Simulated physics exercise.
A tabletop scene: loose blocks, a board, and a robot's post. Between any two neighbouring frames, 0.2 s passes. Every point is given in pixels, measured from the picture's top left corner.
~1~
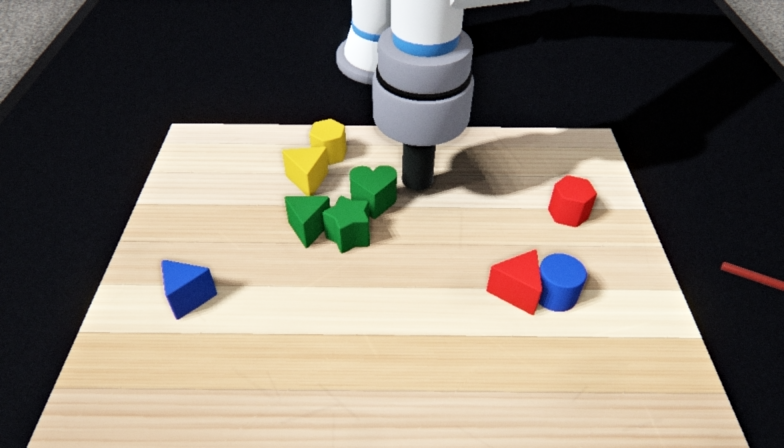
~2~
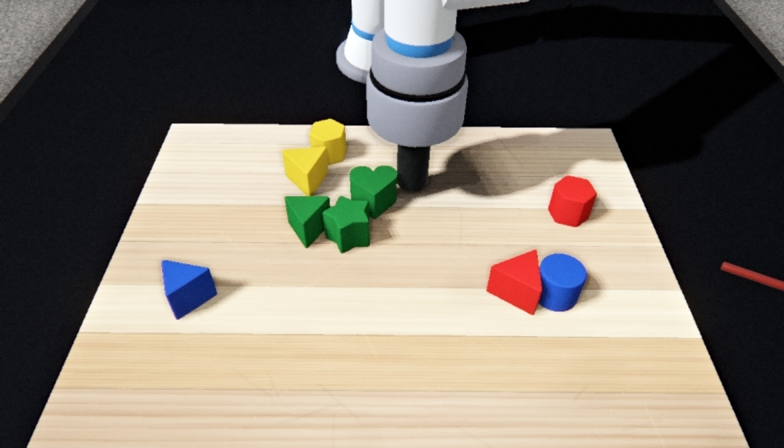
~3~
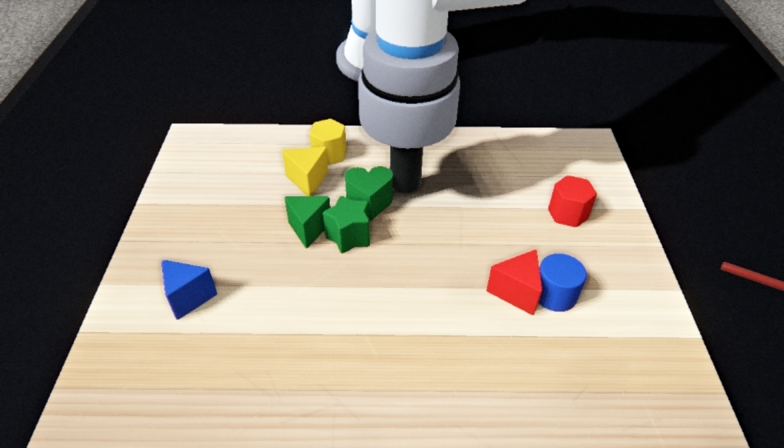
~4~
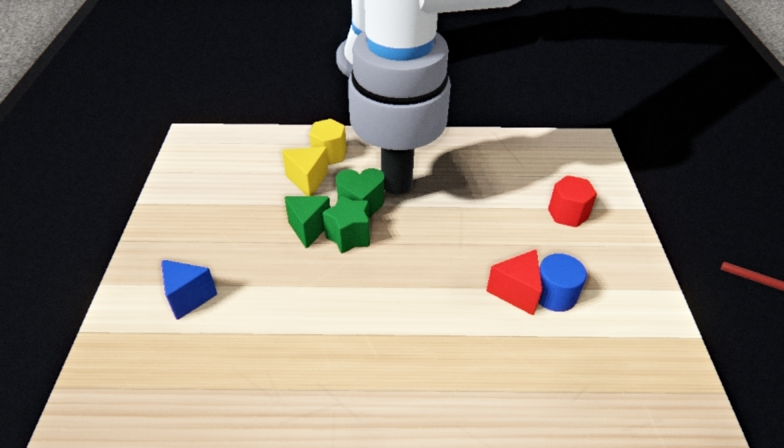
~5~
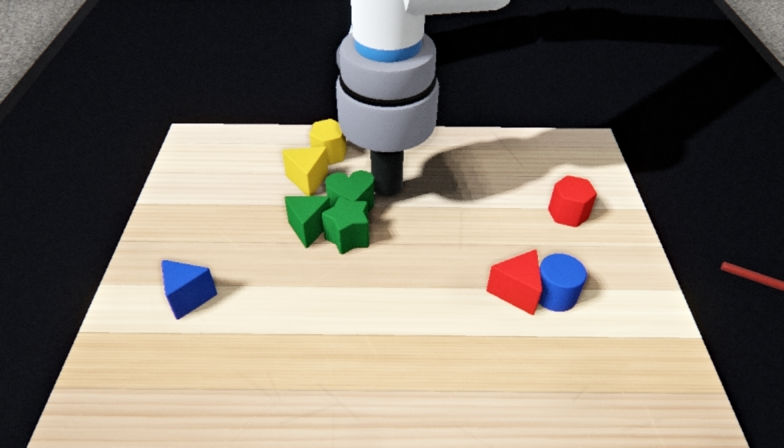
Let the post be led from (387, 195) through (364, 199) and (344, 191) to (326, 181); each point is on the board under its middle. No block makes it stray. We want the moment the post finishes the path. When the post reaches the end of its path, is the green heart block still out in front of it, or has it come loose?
The post no longer has it in front.
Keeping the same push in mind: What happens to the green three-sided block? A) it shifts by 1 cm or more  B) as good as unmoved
Option A.
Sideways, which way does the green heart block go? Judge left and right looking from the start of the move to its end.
Left.
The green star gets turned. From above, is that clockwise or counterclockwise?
Its spin: Anticlockwise.
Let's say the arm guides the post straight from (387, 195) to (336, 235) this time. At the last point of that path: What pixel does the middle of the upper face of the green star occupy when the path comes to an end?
I expect it at (331, 235).
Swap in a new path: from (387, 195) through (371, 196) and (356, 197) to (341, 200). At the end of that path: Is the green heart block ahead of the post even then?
Yes
On the path given first. Halfway along, post (352, 186); green three-sided block (297, 211), turned 15° clockwise; green star (341, 218), turned 20° anticlockwise; green heart block (323, 190), turned 40° anticlockwise.
At the end, post (325, 172); yellow three-sided block (294, 153), turned 15° anticlockwise; green three-sided block (297, 211), turned 20° clockwise; green star (341, 218), turned 20° anticlockwise; green heart block (321, 189), turned 45° anticlockwise.
